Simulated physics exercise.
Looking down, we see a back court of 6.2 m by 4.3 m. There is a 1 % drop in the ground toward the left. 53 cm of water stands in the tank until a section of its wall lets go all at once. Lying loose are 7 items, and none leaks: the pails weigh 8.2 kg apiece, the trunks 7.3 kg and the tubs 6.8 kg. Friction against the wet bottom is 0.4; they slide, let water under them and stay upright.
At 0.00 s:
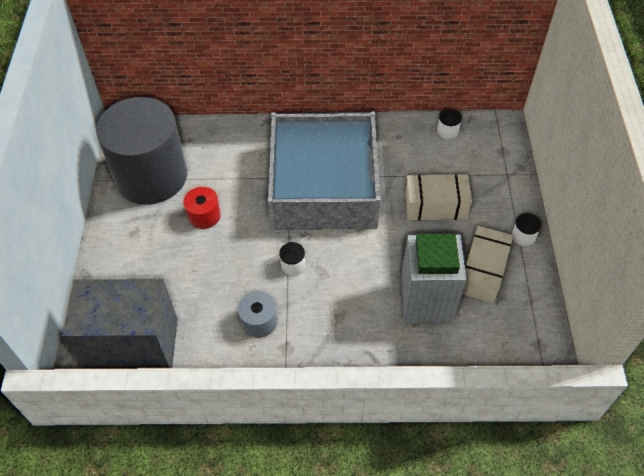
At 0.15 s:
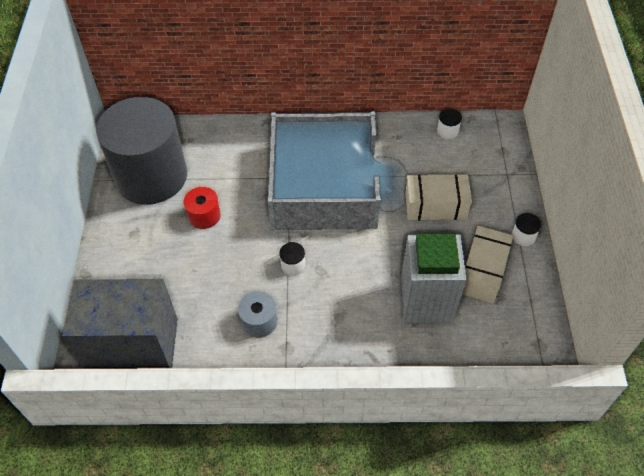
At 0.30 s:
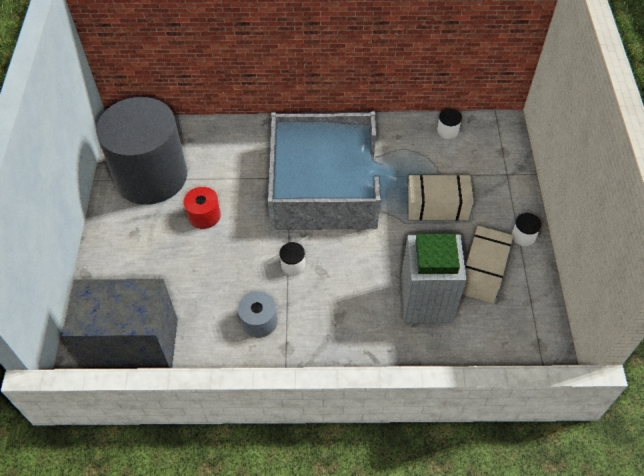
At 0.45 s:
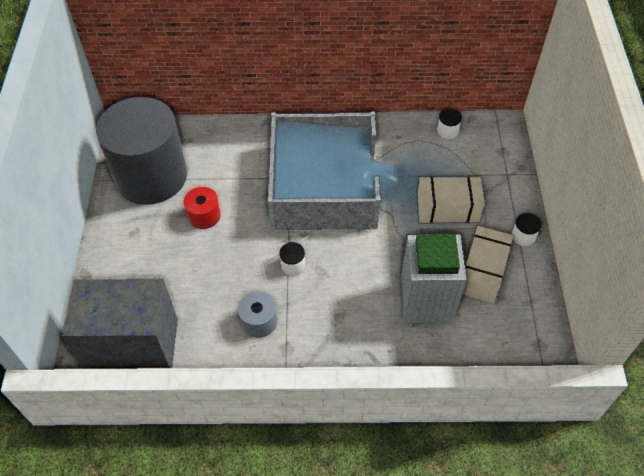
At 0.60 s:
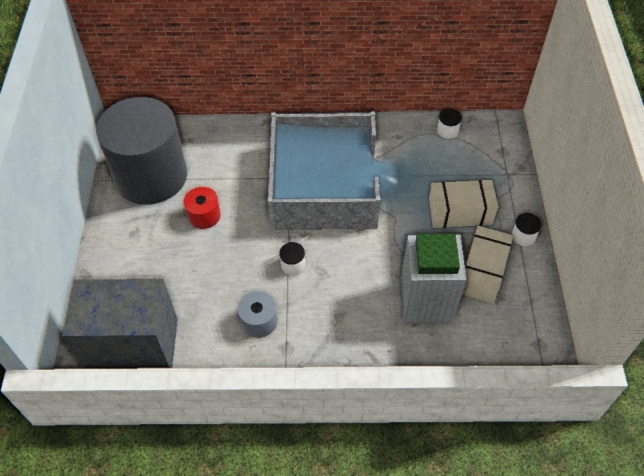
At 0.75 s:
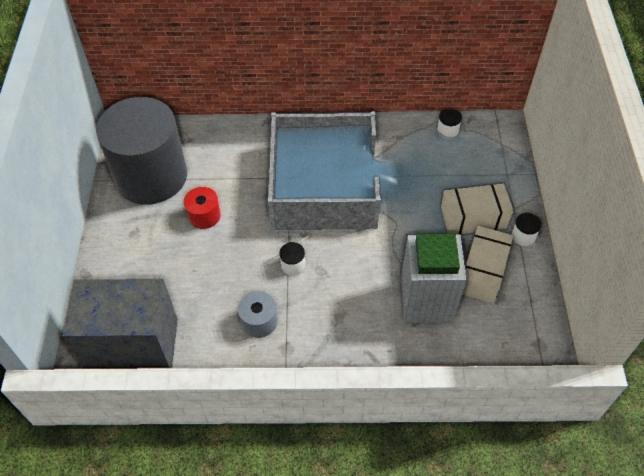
In a walled back court, water spills from a raised pool and pushes one trunk rightward.
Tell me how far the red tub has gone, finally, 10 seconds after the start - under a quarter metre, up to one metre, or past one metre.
Movement: Slight.
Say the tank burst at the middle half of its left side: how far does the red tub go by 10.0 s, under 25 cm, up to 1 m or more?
The red tub is swept away.
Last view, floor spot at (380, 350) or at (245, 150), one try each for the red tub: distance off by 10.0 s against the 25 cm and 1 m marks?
In that order: It travels far; it barely shifts.
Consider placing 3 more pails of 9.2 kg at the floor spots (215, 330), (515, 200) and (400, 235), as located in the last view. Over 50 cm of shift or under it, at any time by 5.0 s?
Going through them in the order asked, they come out shy of the mark, clear of the mark and shy of the mark.
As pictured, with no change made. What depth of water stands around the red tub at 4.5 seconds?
0 cm, roughly.
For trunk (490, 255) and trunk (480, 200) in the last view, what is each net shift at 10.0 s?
First 140 cm, then 150 cm.
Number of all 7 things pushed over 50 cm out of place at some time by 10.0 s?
Result: 5.
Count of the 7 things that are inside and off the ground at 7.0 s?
2.
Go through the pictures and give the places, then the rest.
In the first picture, the red tub at (201, 200), on the bottom; water covers 1.9 m2; 0 of 7 have shifted.
In the second picture, the red tub at (201, 200), on the bottom; 2.2 m2 under water; 0 of 7 have shifted.
In the third picture, the red tub at (201, 200), on the bottom; 2.6 m2 under water; 0 of 7 have shifted.
In the fourth picture, the red tub at (201, 200) rests on the ground; 3.3 m2 under water; 1 of 7 have shifted.
In the fifth picture, the red tub at (201, 200), on the bottom; water covers 4.1 m2; 1 of 7 have shifted.
In the sixth picture, the red tub at (201, 200), on the bottom; water covers 5.2 m2; 1 of 7 have shifted.
After 2.0 s the red tub is near (201, 200), 0.0 m from its start, aground; 1 afloat.
After 4.5 s the red tub is near (201, 200), 0.0 m from its start, aground; 3 afloat.
After 7.0 s the red tub is near (201, 200), 0.0 m from its start, aground; 2 afloat.
After 10.0 s the red tub is near (201, 200), 0.0 m from its start, aground; 3 afloat.
